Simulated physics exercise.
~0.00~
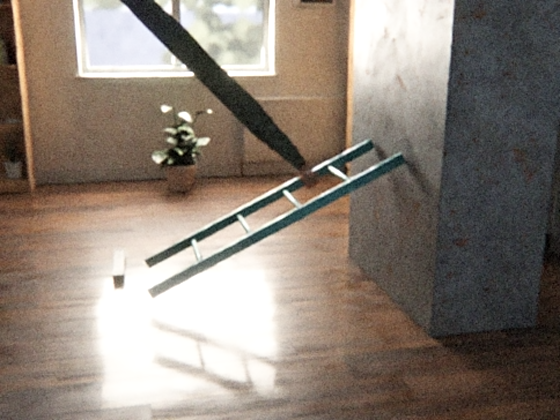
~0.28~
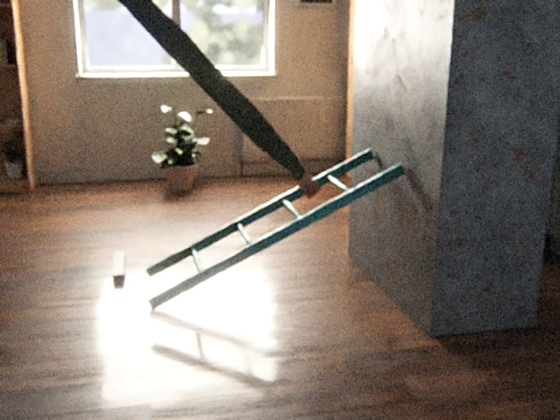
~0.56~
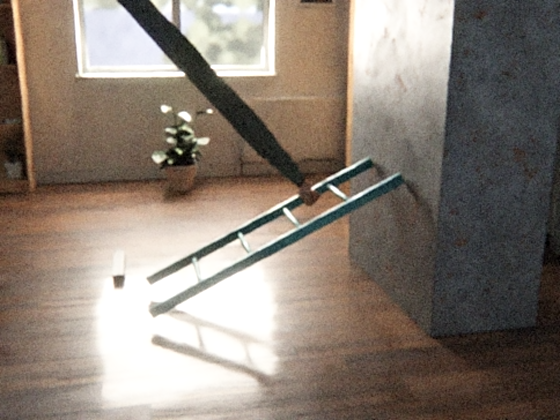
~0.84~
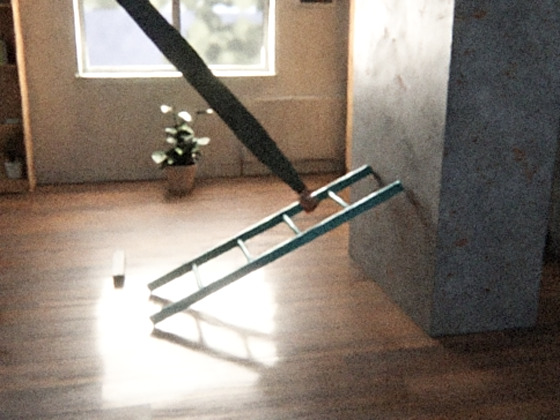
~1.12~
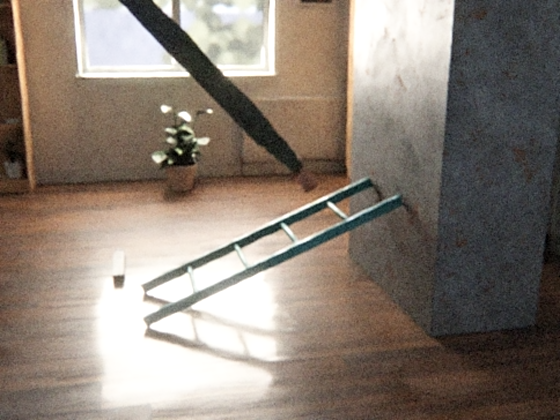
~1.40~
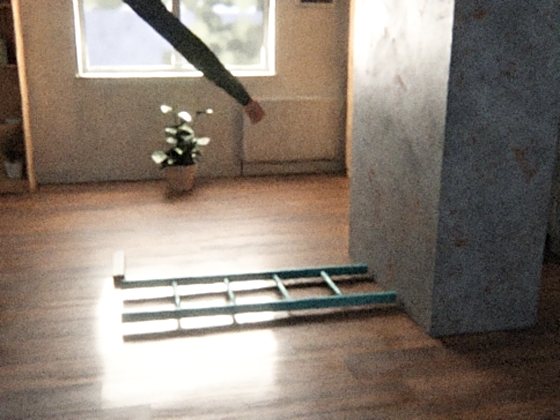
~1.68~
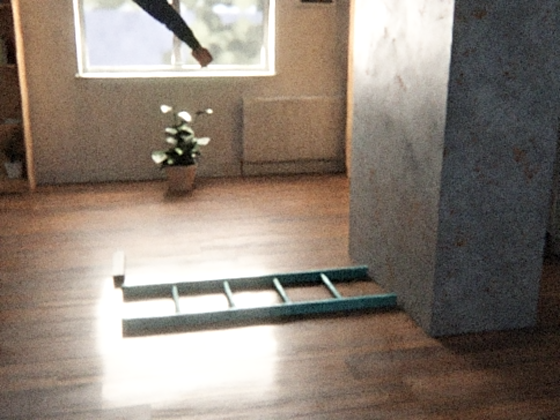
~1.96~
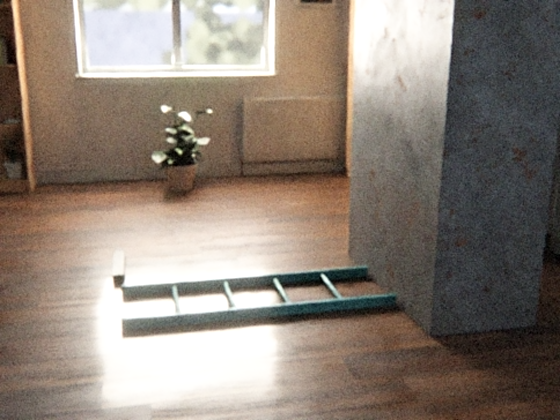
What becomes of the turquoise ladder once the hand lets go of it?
It does not stay leaning against the pillar. Its feet slide out to the left and it slips down until it lies flat on the wooden floor.
A hand steadied a turquoise ladder leaning at a low slant against a grey pillar as it sank slightly, then let go and drew back out of view. The ladder's feet slid left toward a small wooden batten, and it ended up flat on the floor.
